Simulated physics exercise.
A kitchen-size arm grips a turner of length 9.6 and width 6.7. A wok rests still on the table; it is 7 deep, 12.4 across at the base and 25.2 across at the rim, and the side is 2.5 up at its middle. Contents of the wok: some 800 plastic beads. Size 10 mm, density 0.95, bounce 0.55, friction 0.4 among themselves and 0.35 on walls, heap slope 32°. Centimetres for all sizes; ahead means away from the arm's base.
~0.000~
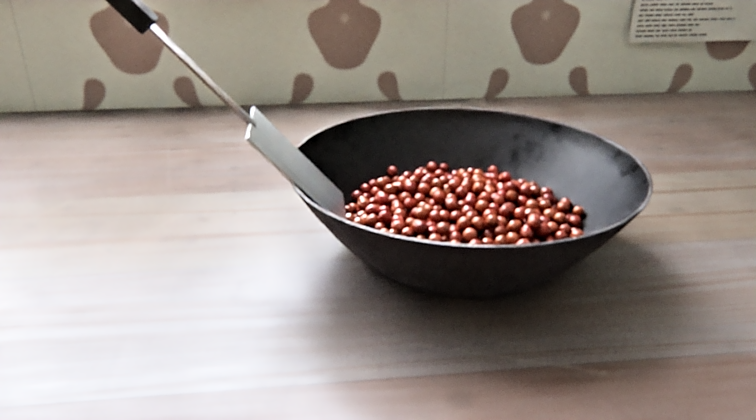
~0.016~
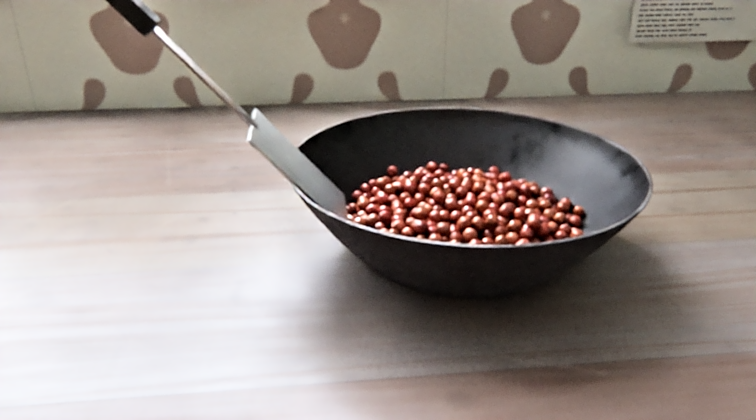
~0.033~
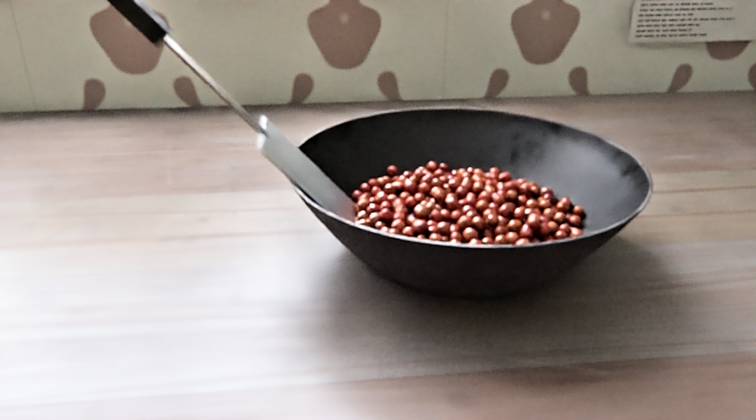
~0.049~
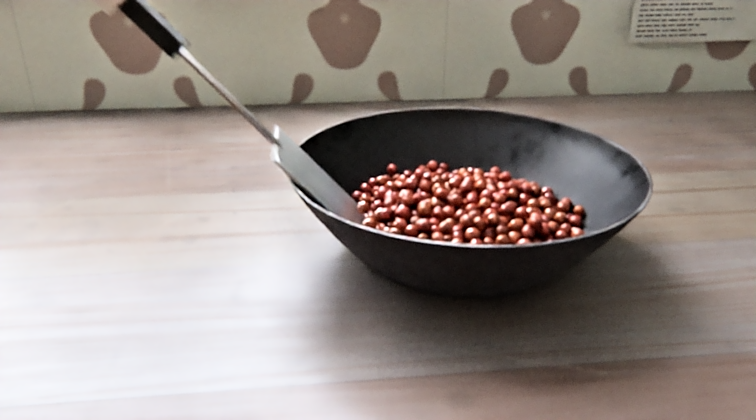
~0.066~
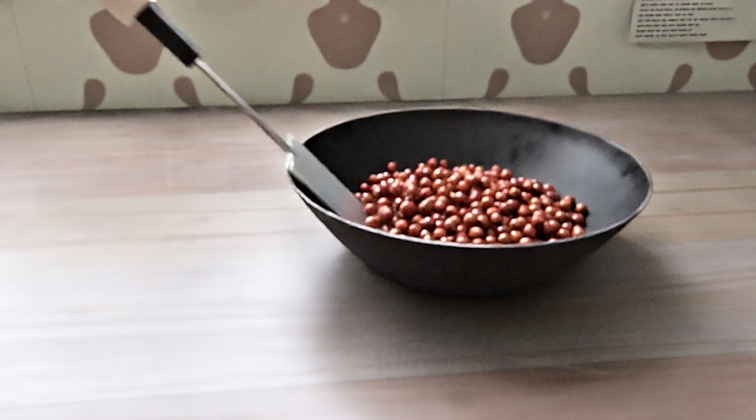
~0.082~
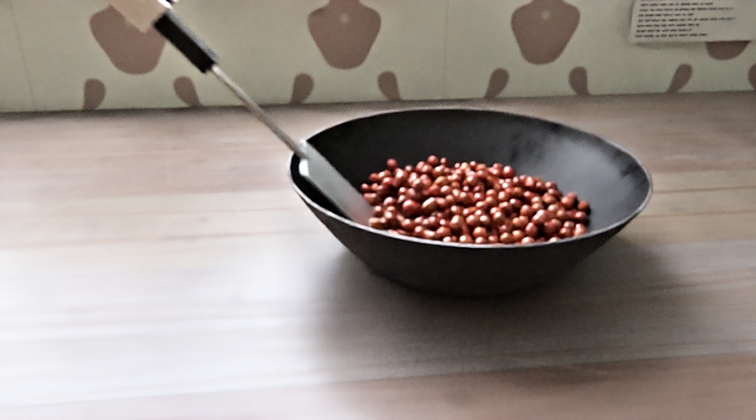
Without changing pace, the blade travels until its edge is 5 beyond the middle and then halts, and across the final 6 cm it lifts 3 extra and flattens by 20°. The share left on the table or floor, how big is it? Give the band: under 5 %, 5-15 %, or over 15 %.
Band: Under 5 %.
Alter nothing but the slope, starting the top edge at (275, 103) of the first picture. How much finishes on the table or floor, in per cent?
Roughly 0 percent ends on the table or floor.
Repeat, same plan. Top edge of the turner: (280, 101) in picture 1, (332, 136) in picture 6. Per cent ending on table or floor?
Some 0 per cent.
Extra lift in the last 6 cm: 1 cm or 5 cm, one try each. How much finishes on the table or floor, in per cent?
Roughly 0 per cent, then 0 per cent.
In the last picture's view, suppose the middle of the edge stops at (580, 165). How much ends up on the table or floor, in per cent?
About 20 per cent.
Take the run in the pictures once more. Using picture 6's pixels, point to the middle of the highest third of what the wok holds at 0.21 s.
It is centred close to (520, 192).
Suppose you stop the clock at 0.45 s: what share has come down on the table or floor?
That would be near 0 per cent, give or take.
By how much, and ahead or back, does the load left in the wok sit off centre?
Roughly 3.0 centimetres ahead.
By 0.15 s, sloping 49°, highest piece 8 above the table; 804 in the wok.
By 0.21 s, sloping 39°, highest piece 10 above the table; 803 in the wok, 1 on the blade or in flight.
By 0.45 s, sloping 29°, highest piece 7 above the table; 803 in the wok, 1 on the table or floor.
By 1.50 s, sloping 29°, highest piece 7 above the table; 803 in the wok, 1 on the table or floor.
Final count, 803 in the wok, 1 on the table or floor. That is 0 % on the table or floor.
